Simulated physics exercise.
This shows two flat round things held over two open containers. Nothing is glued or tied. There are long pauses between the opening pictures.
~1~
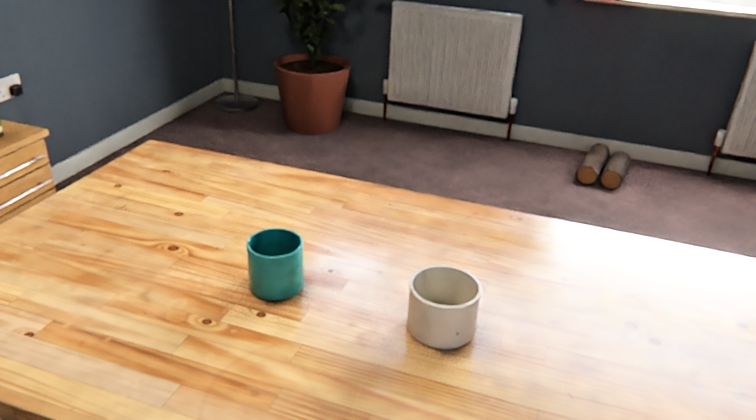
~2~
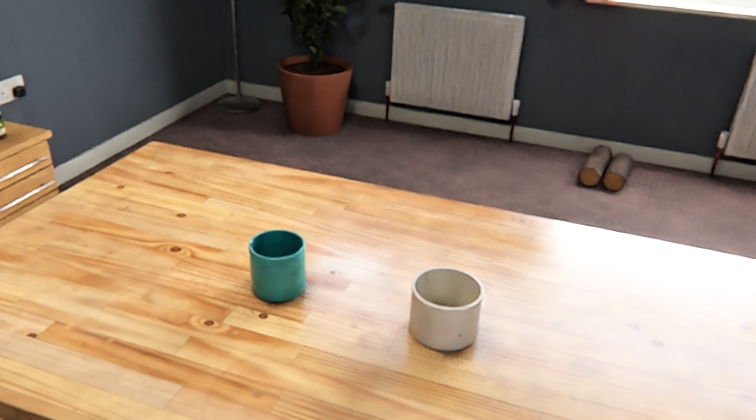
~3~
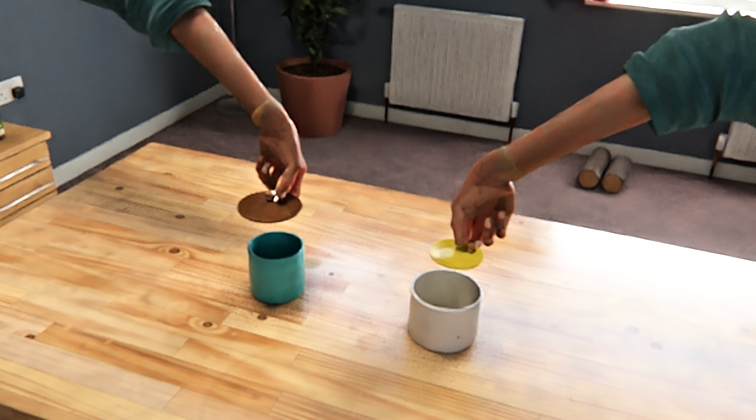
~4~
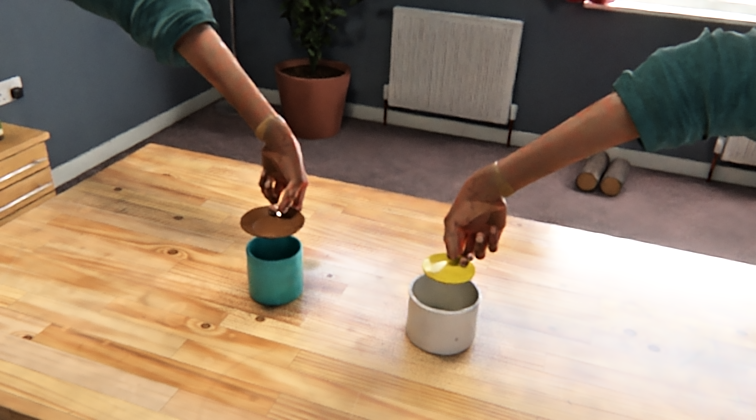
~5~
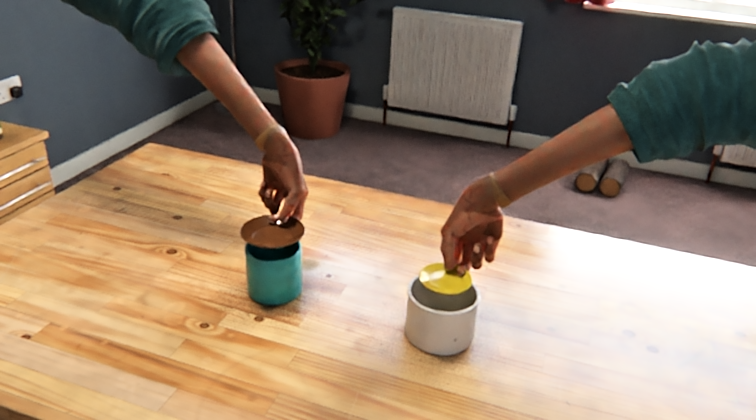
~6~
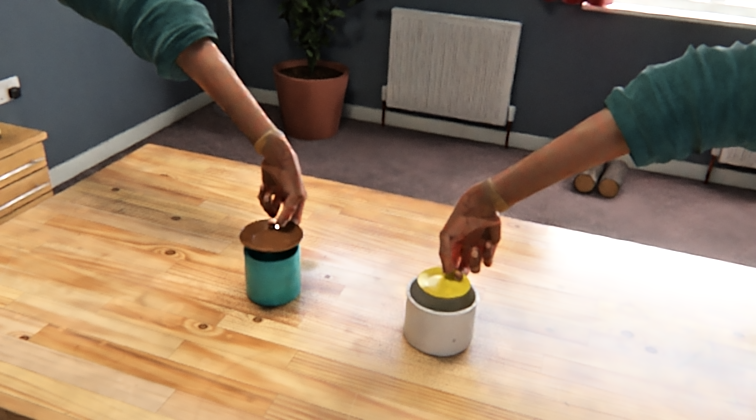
To begin with, a teal cup and a whitish pot stand open and empty-handed on a wooden table. Two hands then appear, holding a brown disc above the cup and a yellow one above the pot. They lower both discs slightly to the rims, still gripping them.
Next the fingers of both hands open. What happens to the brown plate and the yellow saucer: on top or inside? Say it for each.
Here the brown plate covers the opening; the yellow saucer drops inside.
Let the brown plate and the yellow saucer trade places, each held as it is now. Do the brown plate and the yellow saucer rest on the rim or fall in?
The brown plate covers the opening, the yellow saucer falls in.
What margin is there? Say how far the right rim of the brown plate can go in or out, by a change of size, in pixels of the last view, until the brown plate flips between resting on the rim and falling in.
A shift of 4 pixels, going left.
Then, 0.10 s on from there, brown plate sitting on the rim near (272, 244); yellow saucer displaced a little near (442, 294).
Then, 0.16 s on from there, brown plate sitting on the rim near (272, 244); yellow saucer on its way down near (439, 322).
In the end, the brown plate works as a lid, near (272, 244); the yellow saucer slips past the rim, near (438, 328).
